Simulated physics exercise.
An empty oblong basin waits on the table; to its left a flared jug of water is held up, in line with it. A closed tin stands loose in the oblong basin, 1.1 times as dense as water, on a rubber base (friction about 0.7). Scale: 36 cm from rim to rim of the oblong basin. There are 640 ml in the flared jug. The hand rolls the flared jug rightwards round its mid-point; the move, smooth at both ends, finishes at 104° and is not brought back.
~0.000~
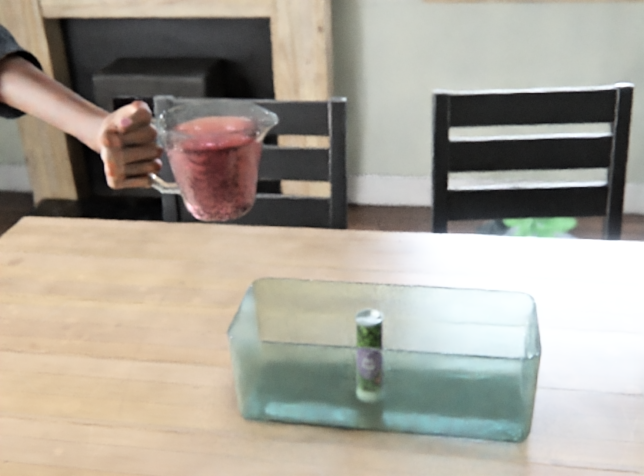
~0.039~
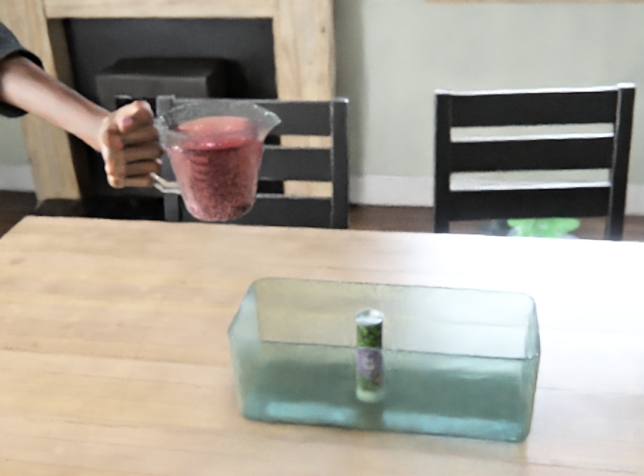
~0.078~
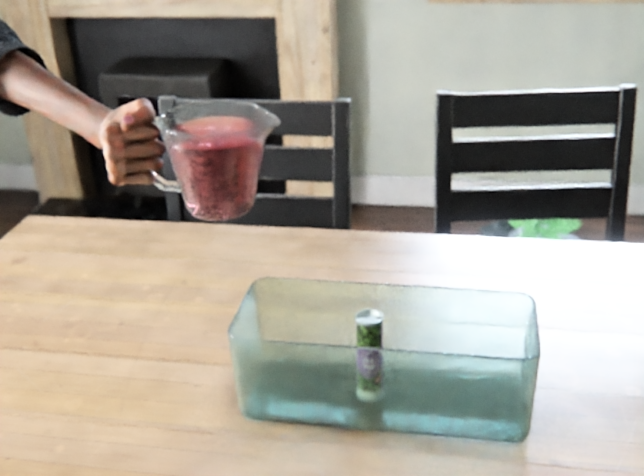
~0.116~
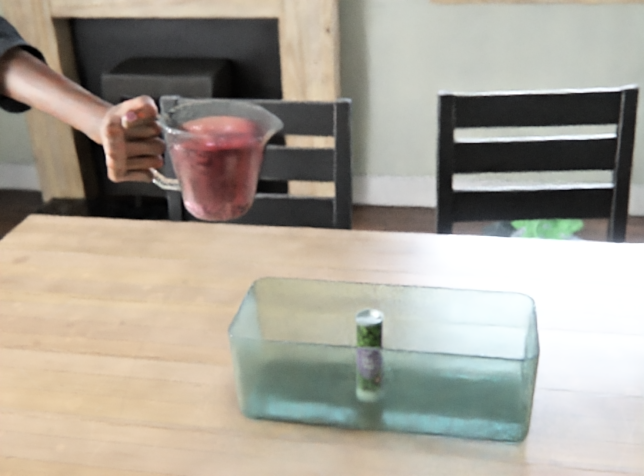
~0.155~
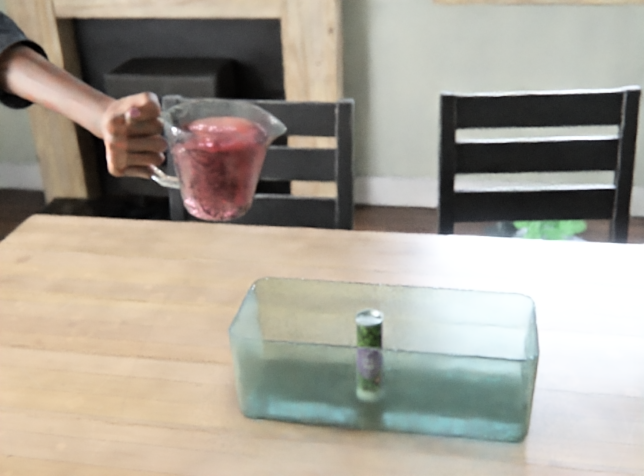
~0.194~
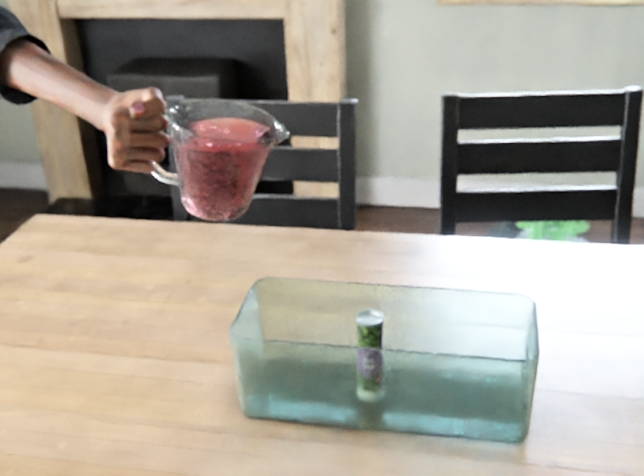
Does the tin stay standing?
The tin falls.
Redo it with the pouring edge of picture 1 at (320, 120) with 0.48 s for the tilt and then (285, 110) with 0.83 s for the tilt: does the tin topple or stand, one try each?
First it falls; then it falls.
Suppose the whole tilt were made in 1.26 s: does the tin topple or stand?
Then it falls.
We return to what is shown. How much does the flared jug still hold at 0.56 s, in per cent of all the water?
Some 66 per cent.
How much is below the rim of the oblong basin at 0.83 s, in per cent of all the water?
About 66 per cent.
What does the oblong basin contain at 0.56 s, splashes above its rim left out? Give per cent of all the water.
Near 4 in a hundred.
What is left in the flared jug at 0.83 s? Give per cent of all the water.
Some 12 per cent.
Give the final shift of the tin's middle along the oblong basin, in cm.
Some 10.0 cm.
By 0.56 s the tilt is 70° and 67 per cent is still to pour; the tin stands where it began.
By 0.83 s the tilt is 102° and 12 per cent is still to pour; the tin stands 2 cm from where it began.
By 1.11 s the tilt is 104° and 0 per cent is still to pour; the tin leans 54°.
By 1.41 s the tilt is 104° and 0 per cent is still to pour; the tin lies on its side.
At rest the tin lies on its side.
